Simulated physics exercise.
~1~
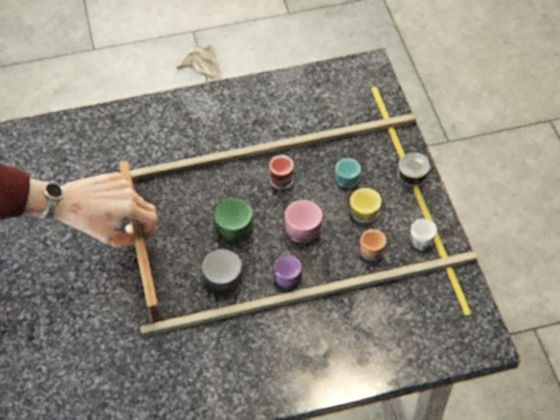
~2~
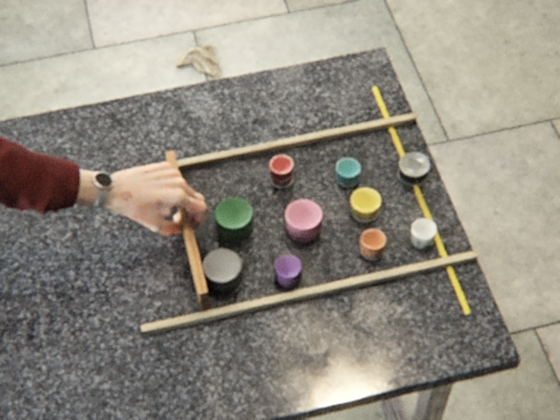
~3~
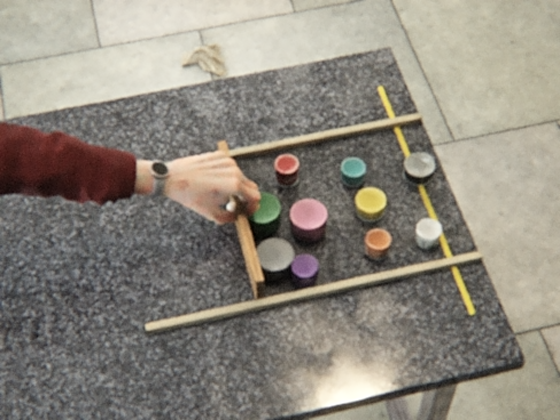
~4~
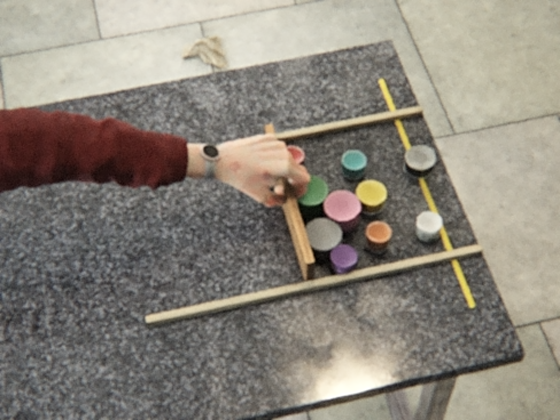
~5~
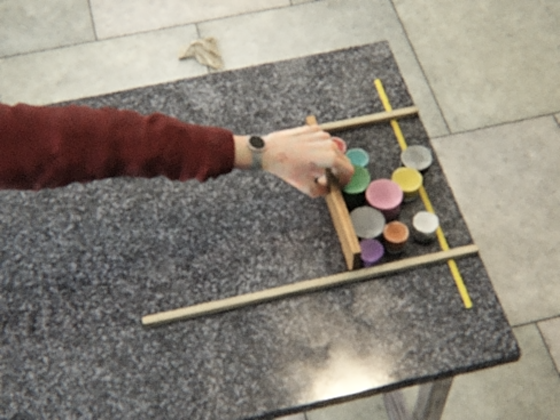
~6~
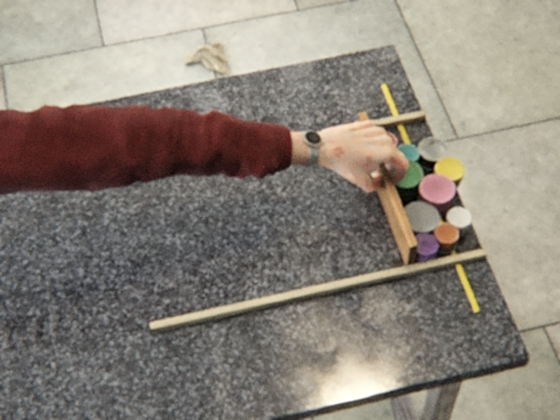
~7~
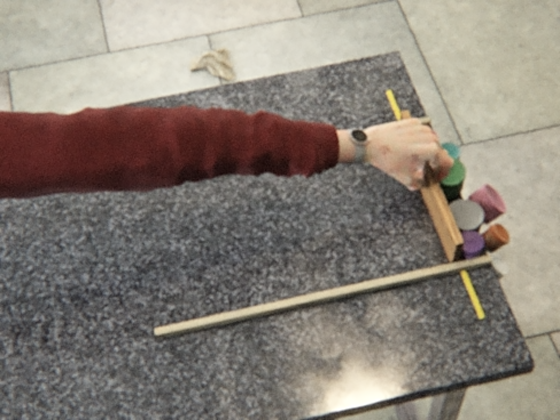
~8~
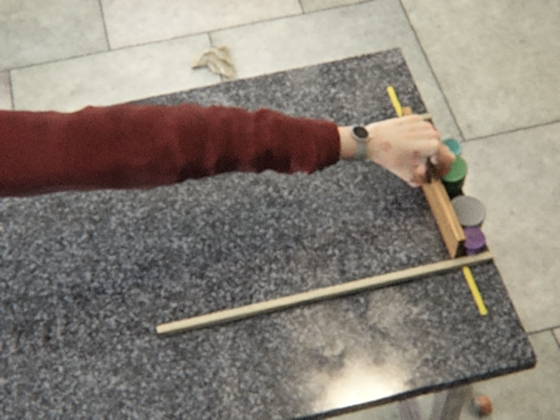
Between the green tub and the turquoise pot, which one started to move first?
The green tub started to move first, and the turquoise pot only began moving later, when the board had been pushed much nearer the yellow tape.
